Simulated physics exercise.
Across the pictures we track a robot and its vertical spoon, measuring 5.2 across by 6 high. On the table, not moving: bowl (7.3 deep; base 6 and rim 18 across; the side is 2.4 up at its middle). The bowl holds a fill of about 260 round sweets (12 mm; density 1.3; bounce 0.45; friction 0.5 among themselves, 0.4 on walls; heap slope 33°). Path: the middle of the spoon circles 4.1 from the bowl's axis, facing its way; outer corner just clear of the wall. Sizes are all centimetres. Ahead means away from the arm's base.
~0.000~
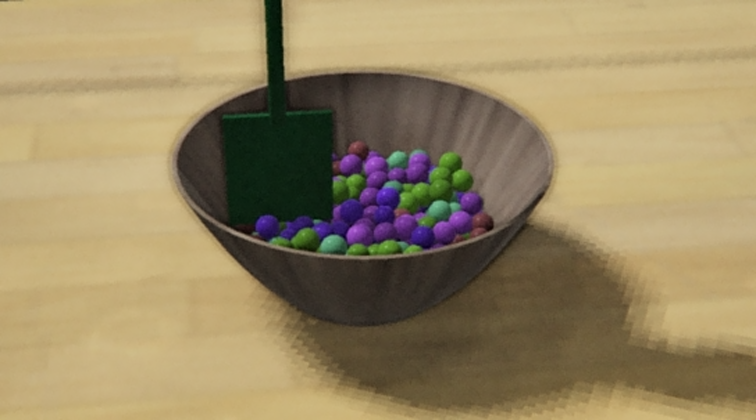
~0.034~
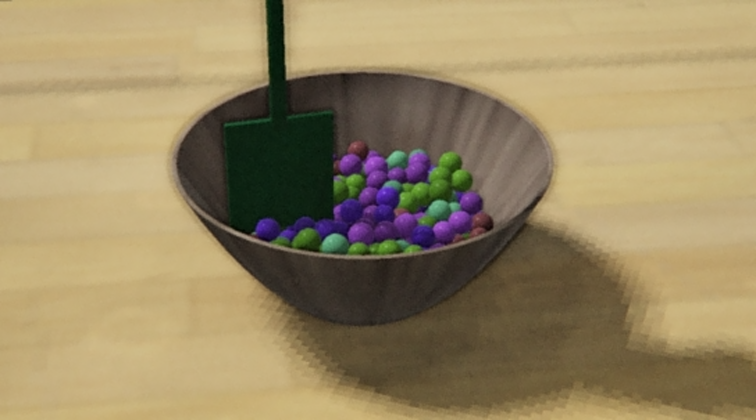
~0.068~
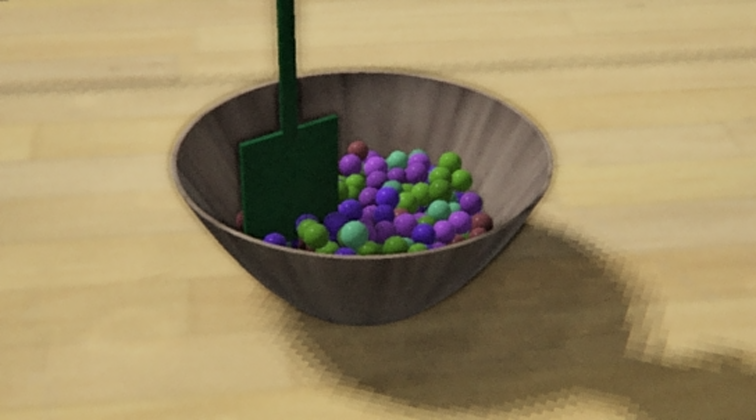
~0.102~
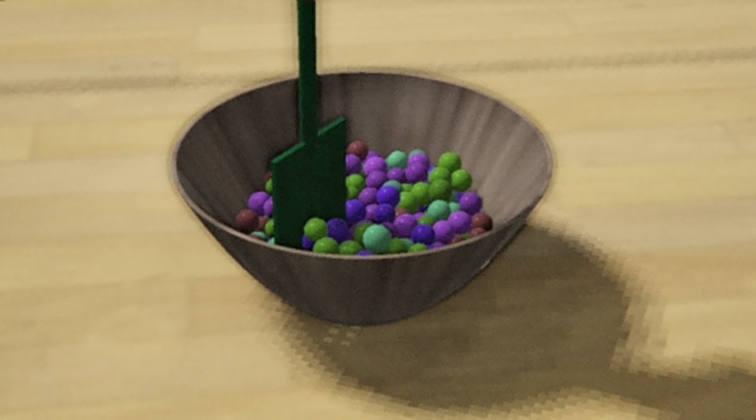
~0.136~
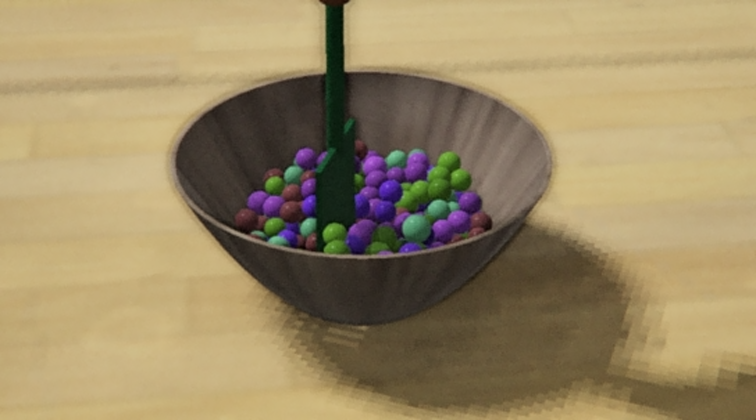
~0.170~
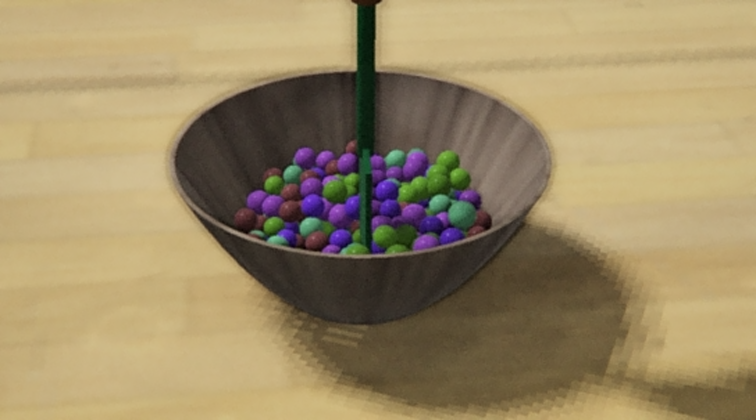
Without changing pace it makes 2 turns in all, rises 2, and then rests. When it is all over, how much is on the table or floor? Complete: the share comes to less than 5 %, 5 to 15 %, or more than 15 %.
The share comes to less than 5 %.
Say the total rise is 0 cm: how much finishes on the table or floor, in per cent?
15 per cent, roughly.
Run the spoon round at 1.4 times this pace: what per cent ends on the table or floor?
It would come to around 5 percent.
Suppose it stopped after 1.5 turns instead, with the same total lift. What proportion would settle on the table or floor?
0 %.
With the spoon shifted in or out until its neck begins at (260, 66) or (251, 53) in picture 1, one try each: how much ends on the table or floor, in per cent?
Around 0 per cent on the first try, around 0 per cent on the second.
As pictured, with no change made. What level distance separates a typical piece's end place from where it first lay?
Something near 1 cm, measured level.
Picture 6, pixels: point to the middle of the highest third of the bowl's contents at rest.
The centre sits around (358, 214) in the last picture.
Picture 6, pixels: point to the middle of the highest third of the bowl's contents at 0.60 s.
(294, 200), roughly.
After 0.60 s, 335° round, highest piece 9 above the table; 256 in the bowl, 2 on the table or floor.
After 1.03 s, 224° round, highest piece 6 above the table; 254 in the bowl, 4 on the table or floor.
After 1.45 s, 0° round, highest piece 6 above the table; 254 in the bowl, 4 on the table or floor.
After 2.15 s, 0° round, highest piece 6 above the table; 254 in the bowl, 4 on the table or floor.
At rest, 254 in the bowl, 4 on the table or floor. That is 2 % on the table or floor.
